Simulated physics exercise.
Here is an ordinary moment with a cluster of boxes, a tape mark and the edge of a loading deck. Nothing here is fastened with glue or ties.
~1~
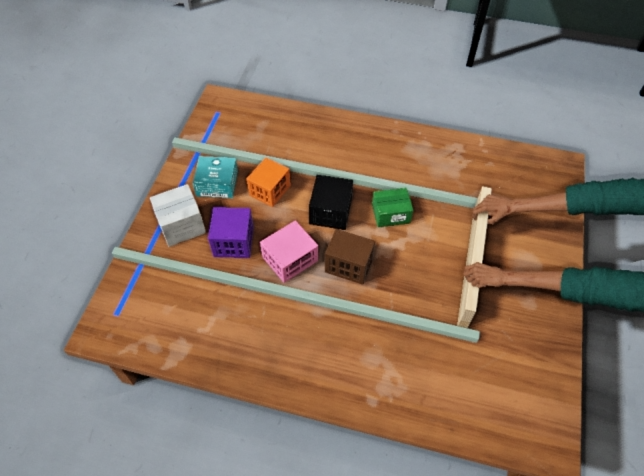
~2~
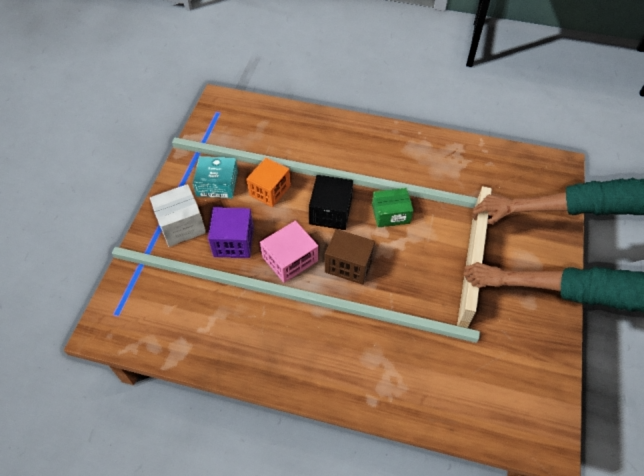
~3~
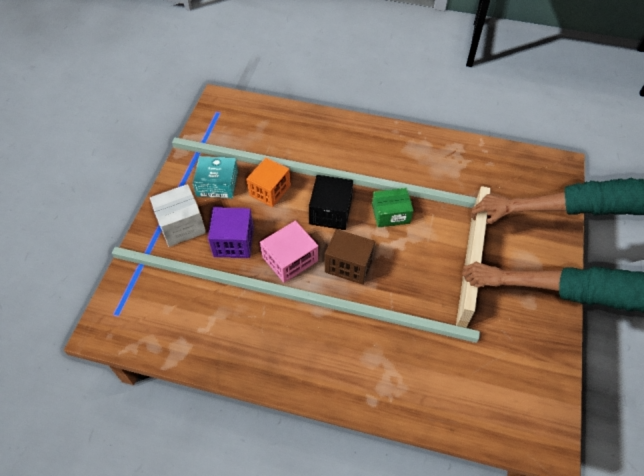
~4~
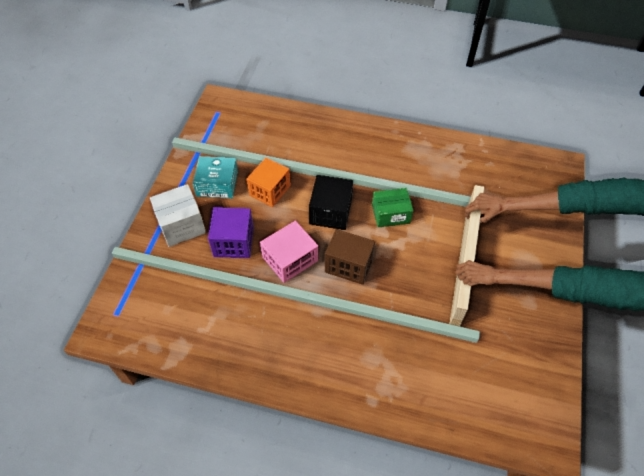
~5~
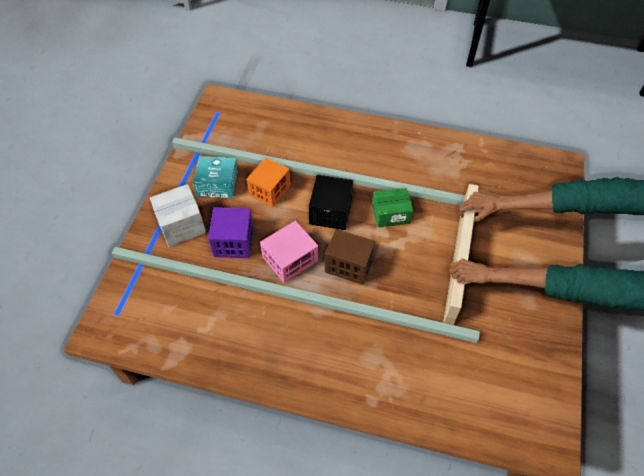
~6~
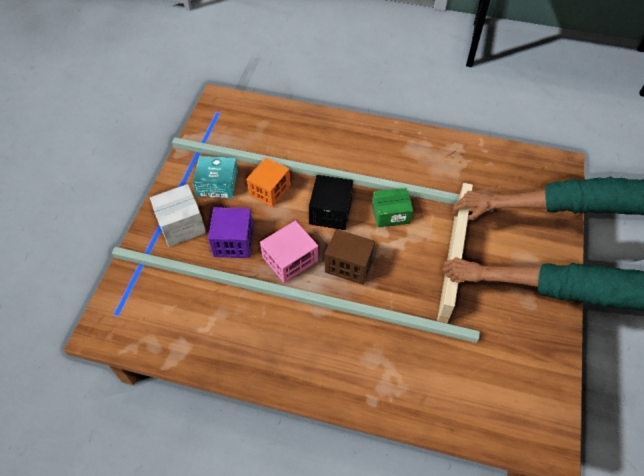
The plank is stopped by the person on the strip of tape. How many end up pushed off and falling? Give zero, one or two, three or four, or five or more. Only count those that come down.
Five or more fall.
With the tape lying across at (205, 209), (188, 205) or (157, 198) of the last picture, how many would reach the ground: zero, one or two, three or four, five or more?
Going through the places as listed, I'd say either three or four, then five or over, then five or more.
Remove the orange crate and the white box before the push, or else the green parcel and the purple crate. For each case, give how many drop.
I'd say 3 the first time and 4 the second time.
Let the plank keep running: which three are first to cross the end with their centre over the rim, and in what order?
Earliest first, the order is the white box, the purple crate, the turquoise box.
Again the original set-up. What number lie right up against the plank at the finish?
The count in contact is 3.
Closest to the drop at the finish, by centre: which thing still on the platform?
The one is the black crate.
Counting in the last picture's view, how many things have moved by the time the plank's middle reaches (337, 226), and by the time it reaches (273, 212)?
First 6, then 8.
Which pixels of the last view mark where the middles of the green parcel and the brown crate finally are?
In the last picture the green parcel sits around (177, 153) and the brown crate around (139, 212).
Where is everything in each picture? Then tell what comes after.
In the first frame, white box (178, 216); turquoise box (216, 177); purple crate (232, 233); plank (475, 256); tape (173, 202).
In the second frame, turquoise box (216, 177); black crate (331, 202).
In the third frame, purple crate (232, 233); brown crate (350, 257).
In the fourth frame, white box (178, 216); green parcel (392, 208).
In the fifth frame, turquoise box (216, 177); plank (461, 253).
In the sixth frame, white box (178, 216); turquoise box (216, 177); purple crate (232, 233); plank (455, 251); tape (173, 202).
Soon after, none off yet; white box at rest near (178, 216); turquoise box at rest near (216, 177); purple crate displaced a little near (221, 232).
In the end, the number that fall off is five or more; gone, pink crate, orange crate, purple crate, turquoise box and white box.
